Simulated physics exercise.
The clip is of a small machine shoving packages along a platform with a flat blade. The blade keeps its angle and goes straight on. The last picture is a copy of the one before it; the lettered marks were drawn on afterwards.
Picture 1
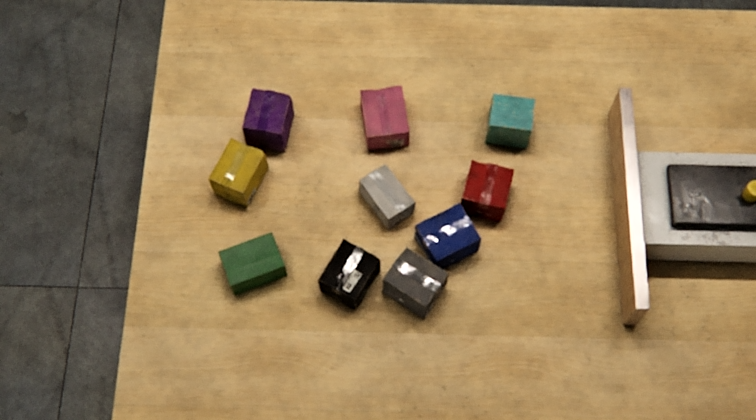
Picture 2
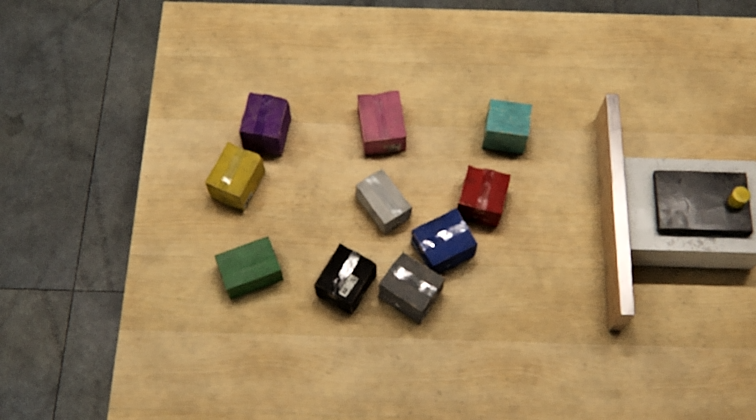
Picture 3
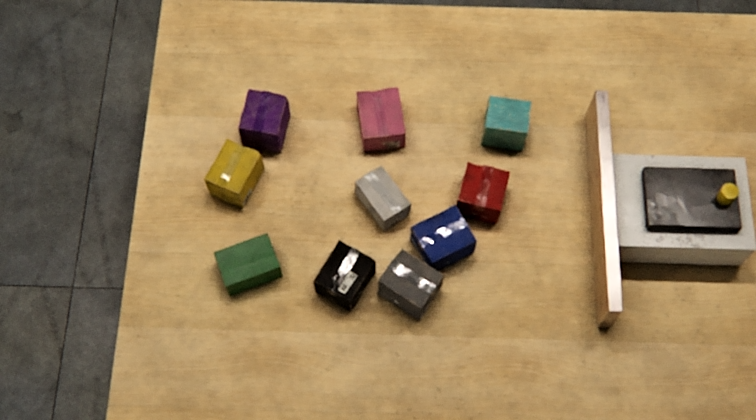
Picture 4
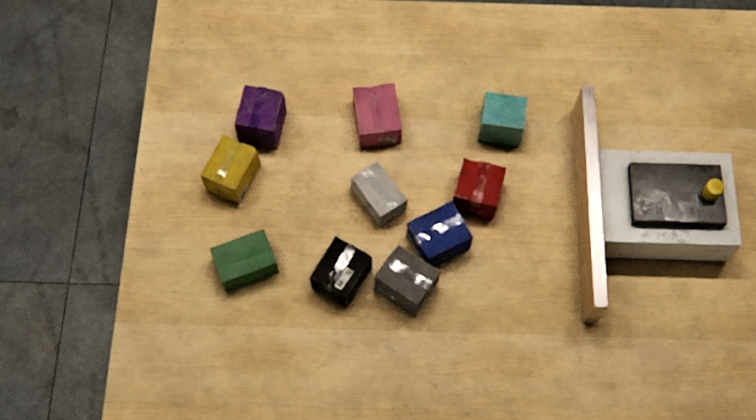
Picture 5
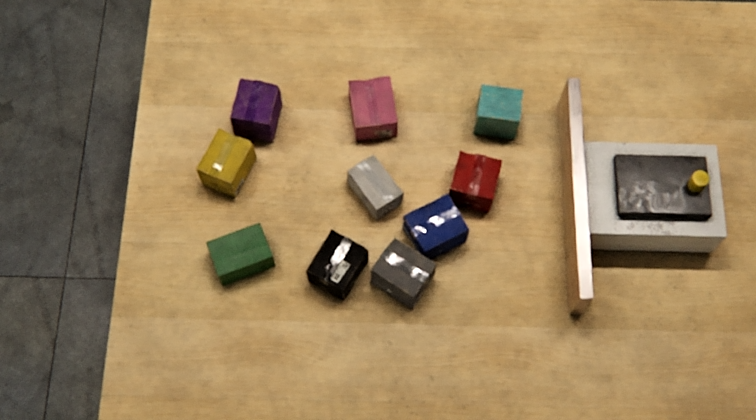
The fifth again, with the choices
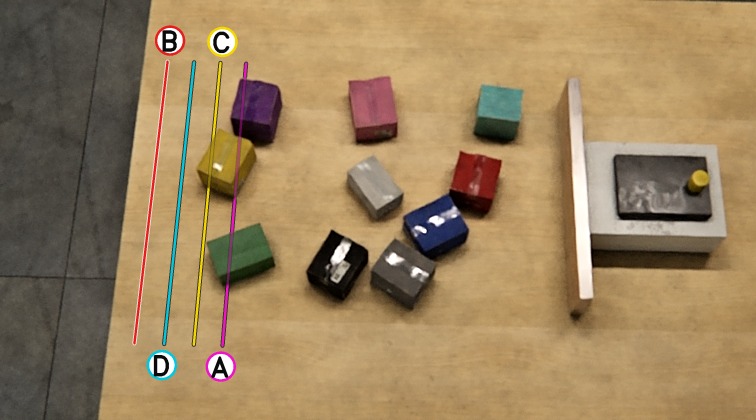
On a light wooden tabletop, ten small boxes in various colours, among them purple, pink, yellow, green and red, sit scattered to the left of a machine with a flat upright blade. The machine moves steadily left a short way, narrowing the gap, while the boxes stay in their arrangement, untouched.
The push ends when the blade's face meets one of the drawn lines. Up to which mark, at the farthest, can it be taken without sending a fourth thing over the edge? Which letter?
No fourth one falls up to C.
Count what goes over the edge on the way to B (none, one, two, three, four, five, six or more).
Six or more.
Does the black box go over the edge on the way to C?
No.
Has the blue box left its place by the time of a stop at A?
Yes.
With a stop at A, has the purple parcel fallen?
Yes.
On the marked copy, A at (235, 196); B at (152, 194); C at (208, 196); D at (180, 195).
Following C. Soon after the start, robot (522, 182); turquoise crate (417, 111); blue box (407, 229).
Later, robot (387, 178); green crate (183, 247); purple parcel (206, 109).
In the end, robot (282, 176); purple parcel over the edge; yellow box over the edge; three fallen.
As for the rest, A is within the limit but short; B drops seven; D drops six.
